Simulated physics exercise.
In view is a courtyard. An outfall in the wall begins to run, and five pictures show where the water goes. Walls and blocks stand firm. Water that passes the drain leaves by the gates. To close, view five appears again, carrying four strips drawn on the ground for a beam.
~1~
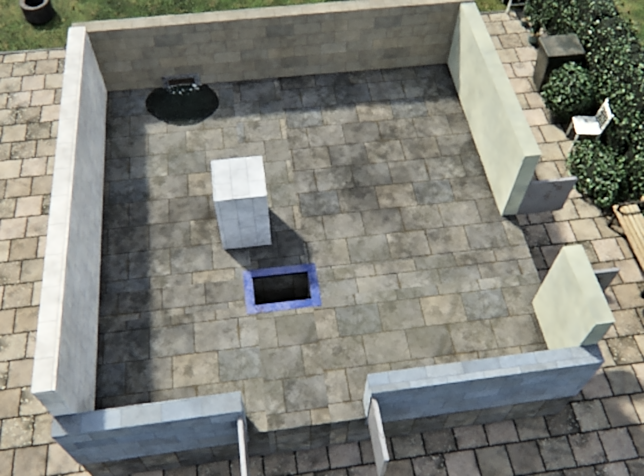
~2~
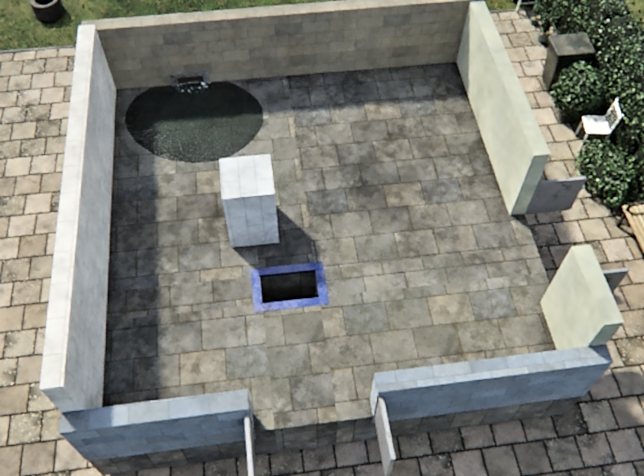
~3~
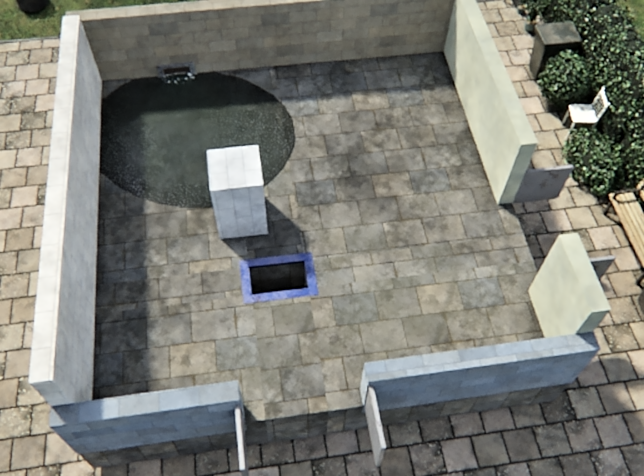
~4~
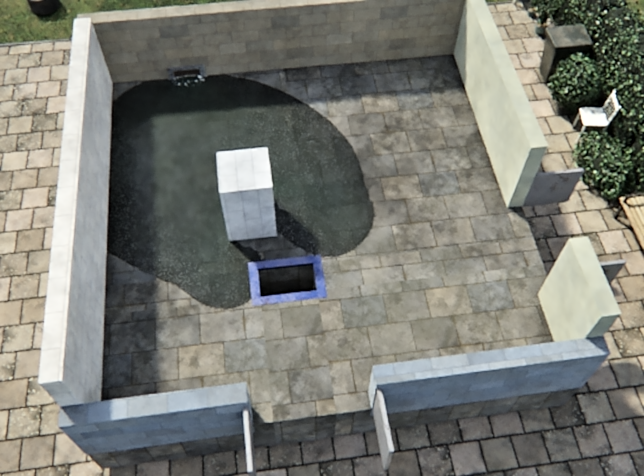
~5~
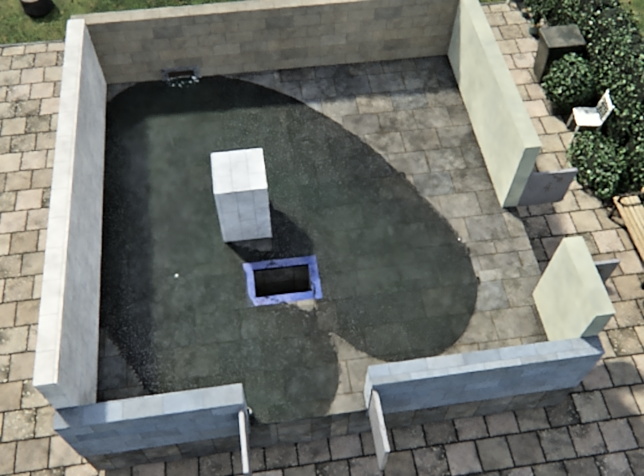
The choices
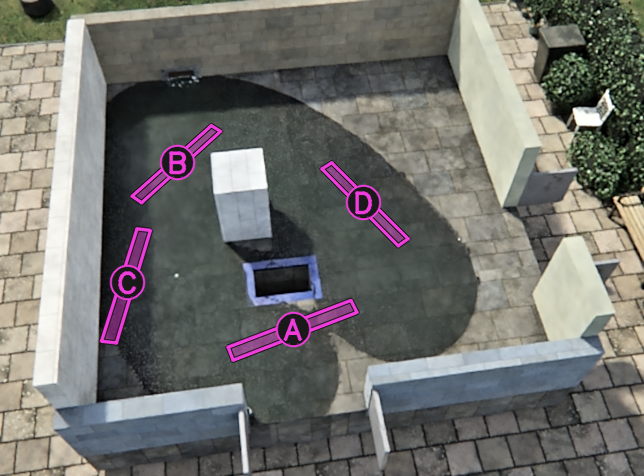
To begin with, a small dark patch of water lies by the outfall at the back left of a walled courtyard. It widens across the paving, surrounds the pale block and reaches the rim of the blue gully, then spreads around both sides toward the front wall as water enters the gully.
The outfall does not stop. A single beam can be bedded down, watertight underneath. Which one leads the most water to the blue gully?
A is best.
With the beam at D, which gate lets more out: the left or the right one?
The left gate.
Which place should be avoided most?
It is B.
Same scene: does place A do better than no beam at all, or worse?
Place A is better.
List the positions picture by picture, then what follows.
Outfall at (182, 81); blue gully at (282, 288); open gate at (516, 257); open gate at (305, 408); 2 % of the ground under water, visible out to (169, 119); blue gully still dry, in the first picture.
In the second picture, 8 % of the ground under water, visible out to (183, 158); blue gully still dry.
In the third picture, 19 % of the ground under water, visible out to (168, 203); blue gully still dry.
In the fourth picture, 33 % of the ground under water, visible out to (211, 300); blue gully still dry.
In the fifth picture, 56 % of the ground under water, visible out to (458, 326); blue gully taking water.
In magenta, A from (230, 353) to (353, 306); B from (136, 199) to (215, 128); C from (108, 342) to (143, 229); D from (326, 165) to (403, 242).
If A is chosen, about 20 % of the stream goes into the blue gully, about 78 % out by the gates.
If B is chosen, about 8 % of the stream goes into the blue gully, about 90 % out by the gates.
If C is chosen, about 12 % of the stream goes into the blue gully, about 86 % out by the gates.
If D is chosen, about 12 % of the stream goes into the blue gully, about 87 % out by the gates.
